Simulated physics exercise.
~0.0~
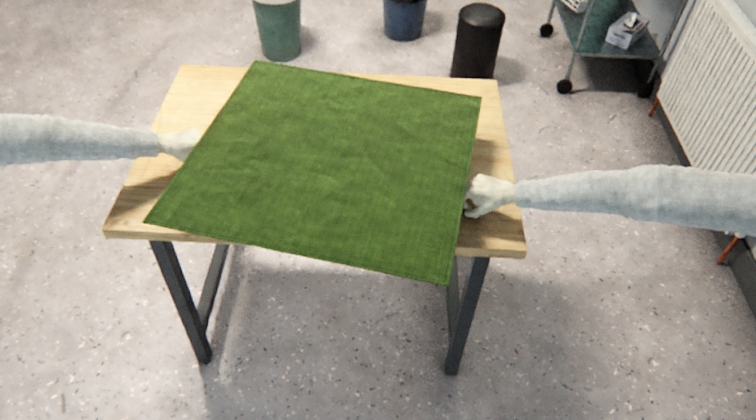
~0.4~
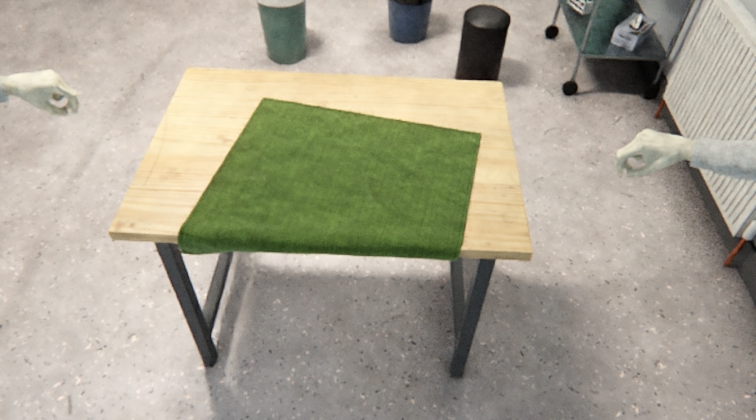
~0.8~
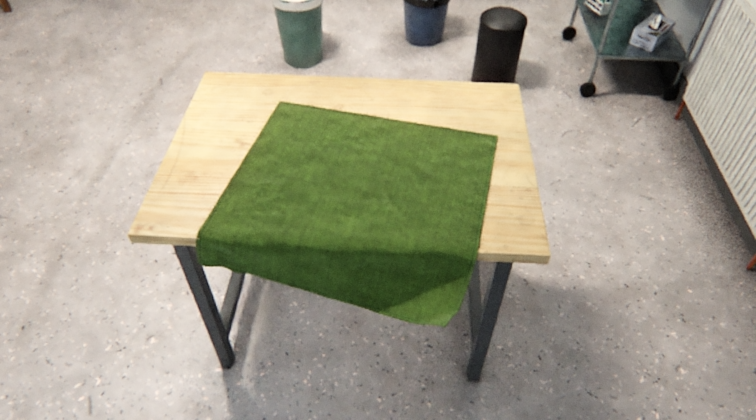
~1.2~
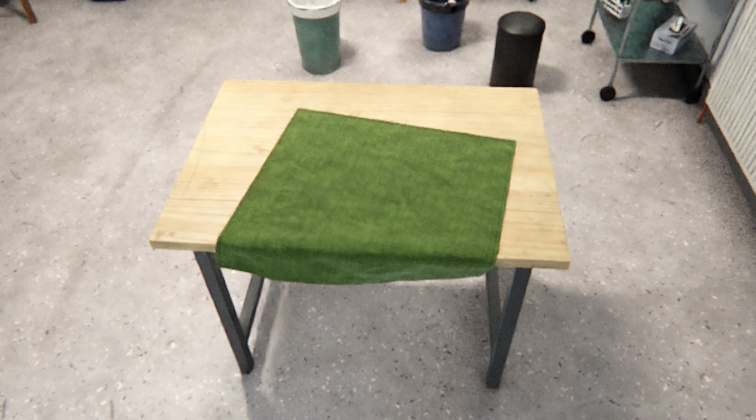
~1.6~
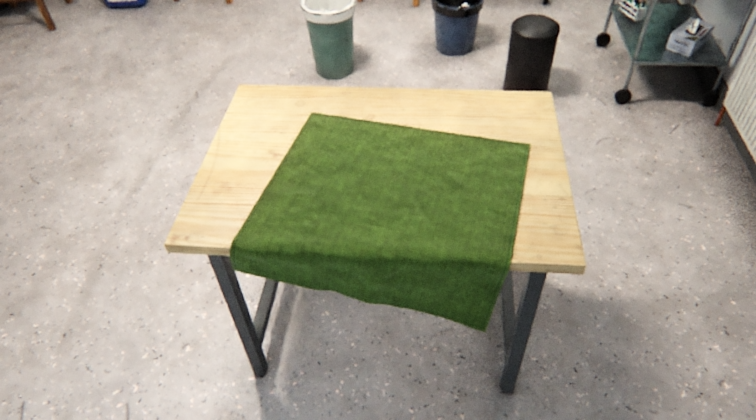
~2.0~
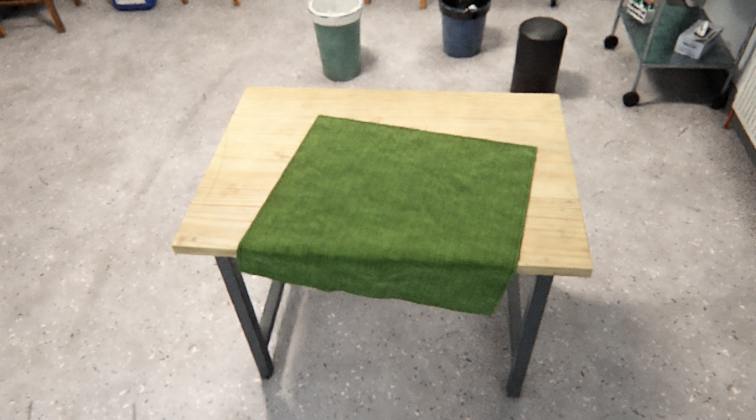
Two hands held a green cloth level over a wooden table and let go, and it dropped partly over the near edge. The overhanging part swung a little, then the cloth stayed there, with most of it still resting on the tabletop.
